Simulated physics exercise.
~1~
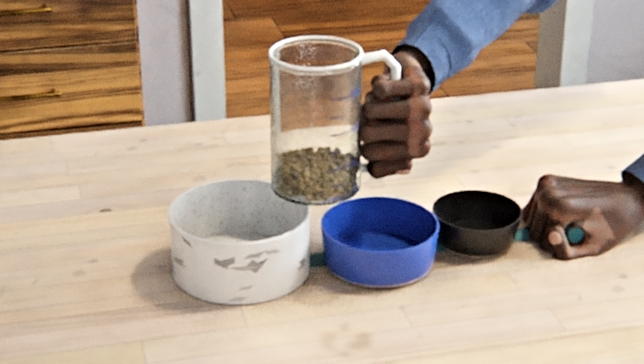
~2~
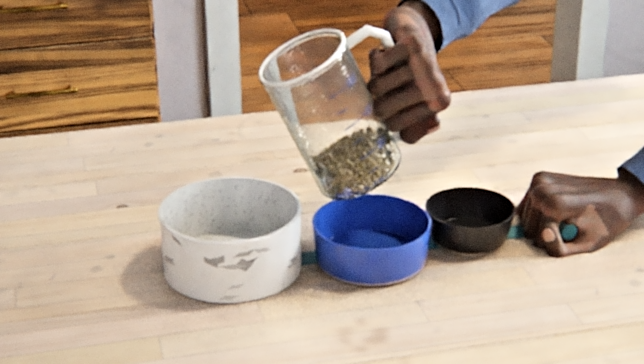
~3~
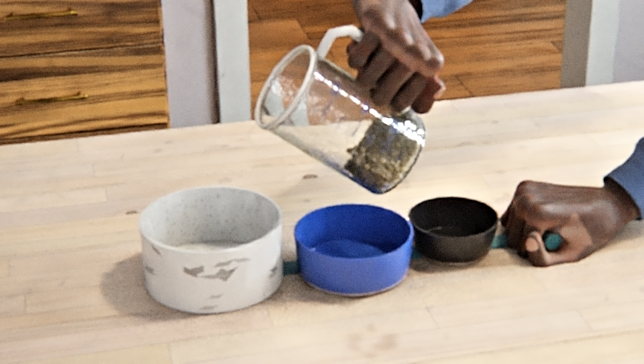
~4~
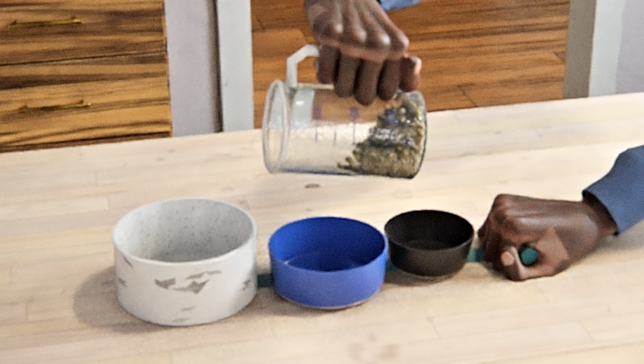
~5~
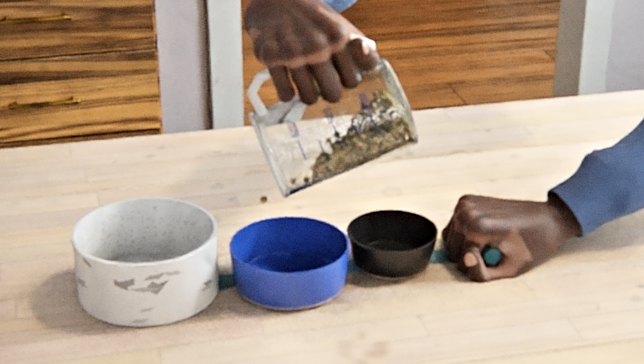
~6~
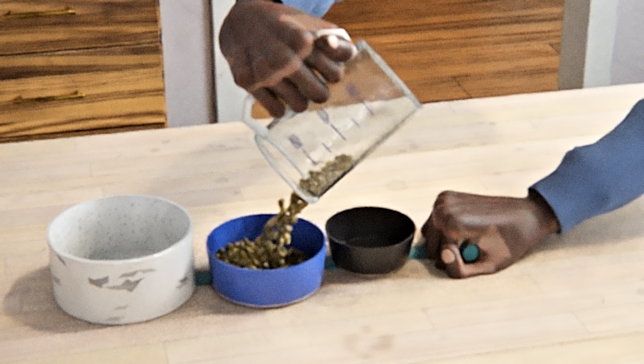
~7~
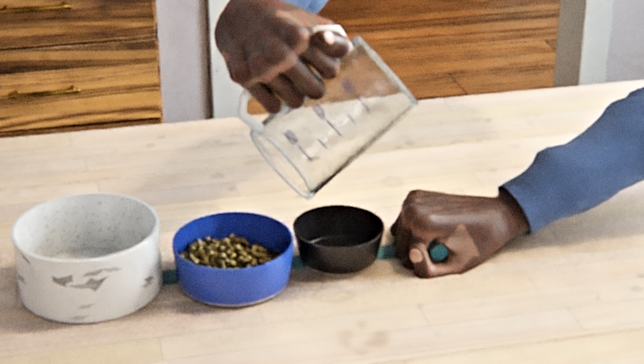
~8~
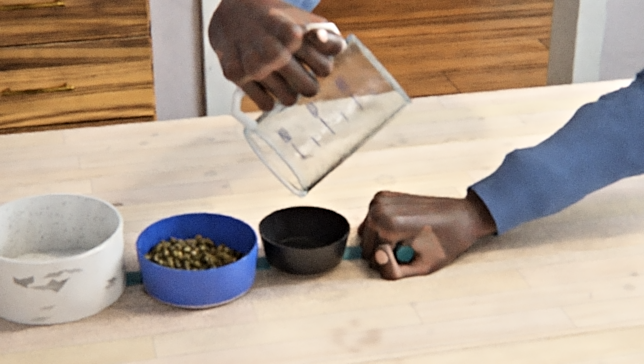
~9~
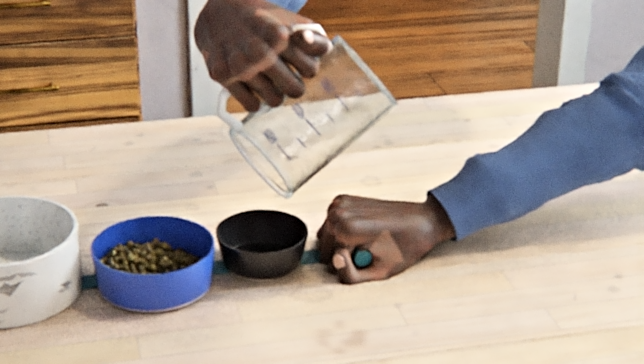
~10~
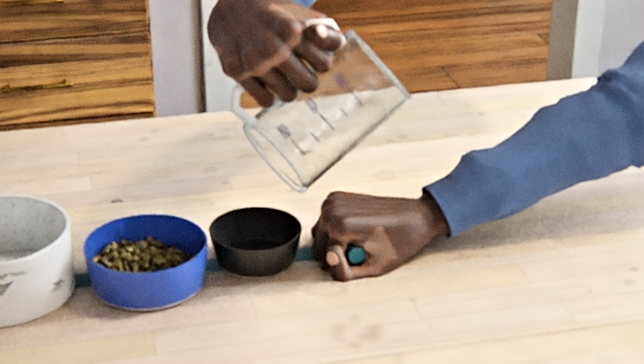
A hand tips a clear jug of small greenish-brown pieces while another hand draws a white pot, a blue dish and a black dish leftward along the table; the pieces pour into the blue dish and stay there, leaving the tilted jug empty.
